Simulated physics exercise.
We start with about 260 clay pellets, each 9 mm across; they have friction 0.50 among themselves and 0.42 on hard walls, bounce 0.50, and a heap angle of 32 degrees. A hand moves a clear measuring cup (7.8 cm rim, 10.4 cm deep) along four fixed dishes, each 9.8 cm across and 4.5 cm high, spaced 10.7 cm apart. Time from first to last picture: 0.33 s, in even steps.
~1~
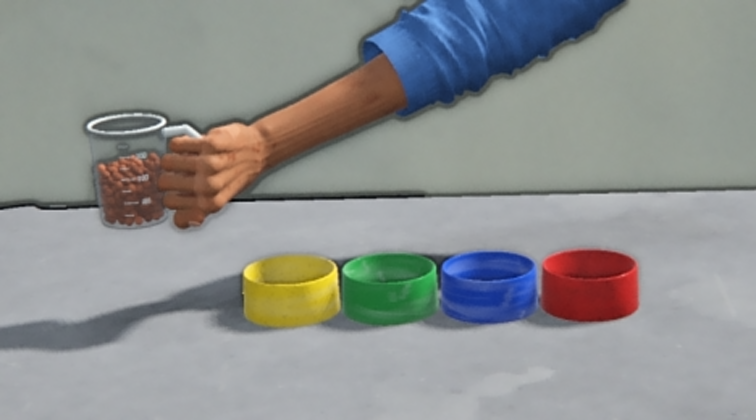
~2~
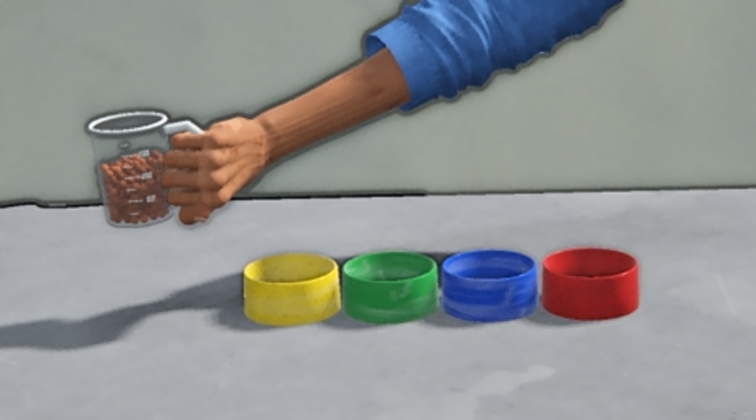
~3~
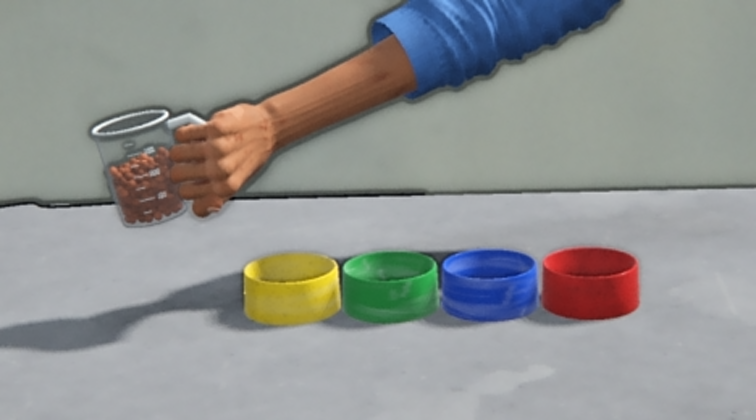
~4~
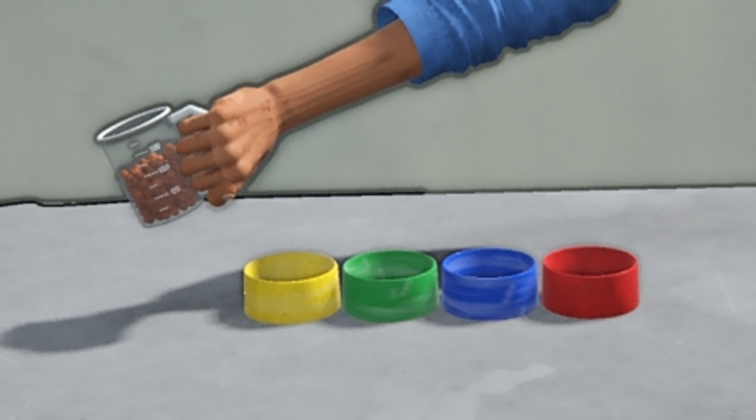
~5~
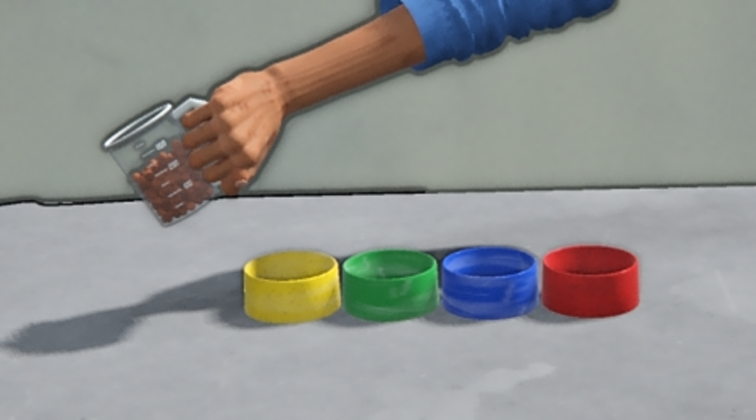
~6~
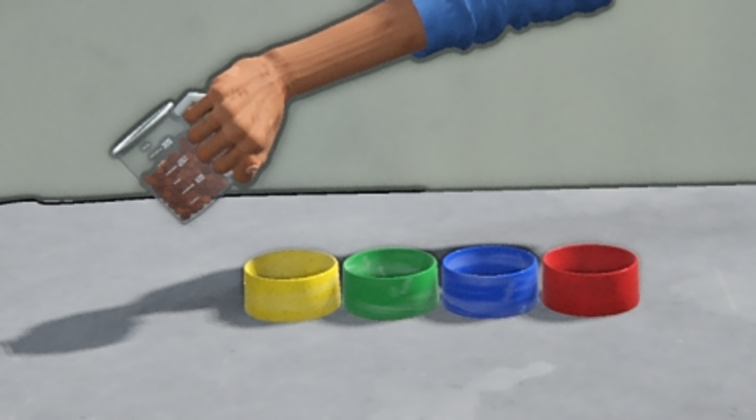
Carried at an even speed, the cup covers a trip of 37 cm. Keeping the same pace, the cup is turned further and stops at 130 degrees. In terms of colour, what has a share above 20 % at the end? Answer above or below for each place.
Red dish: Below, blue dish: Below, green dish: Below, yellow dish: Above, counter: Above.
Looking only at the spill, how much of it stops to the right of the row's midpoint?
0 %.
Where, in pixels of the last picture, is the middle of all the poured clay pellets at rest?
Resting centre estimate: Around (269, 296).
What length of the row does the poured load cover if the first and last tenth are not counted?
I'd put it at close to 14 cm.
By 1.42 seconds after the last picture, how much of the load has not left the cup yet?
I'd estimate some 0 per cent of the load.
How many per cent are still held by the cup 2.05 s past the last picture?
Estimate: Around 0 % of the load.
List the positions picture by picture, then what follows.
Cup at (131, 172), tilt 0 degrees, lip at (90, 126), moved 0.0 cm; middle of the pieces at (133, 193); yellow dish at (290, 271); green dish at (389, 269); blue dish at (489, 267); red dish at (590, 265), in the first picture.
Cup at (134, 171), tilt 3 degrees, lip at (91, 126), moved 0.3 cm; middle of the pieces at (138, 192), in the second picture.
Cup at (143, 170), tilt 10 degrees, lip at (95, 130), moved 1.3 cm; middle of the pieces at (149, 190), in the third picture.
Cup at (154, 169), tilt 19 degrees, lip at (100, 137), moved 2.4 cm; middle of the pieces at (163, 188), in the fourth picture.
Cup at (164, 168), tilt 28 degrees, lip at (107, 144), moved 3.6 cm; middle of the pieces at (176, 185), in the fifth picture.
Cup at (175, 166), tilt 37 degrees, lip at (115, 151), moved 4.7 cm; middle of the pieces at (187, 184); yellow dish at (291, 266); green dish at (390, 264); blue dish at (490, 262); red dish at (590, 260), in the sixth picture.
Then, 0.85 s after the last picture, tilt 130 degrees; cup holds 10 %, yellow 50 %.
Then, 1.42 s after the last picture, tilt 130 degrees; cup holds 0 %, yellow 65 %.
Then, 2.05 s after the last picture, tilt 130 degrees; cup holds 0 %, yellow 65 %.
In the end, red 0 %, blue 0 %, green 0 %, yellow 65 %, counter 35 %.
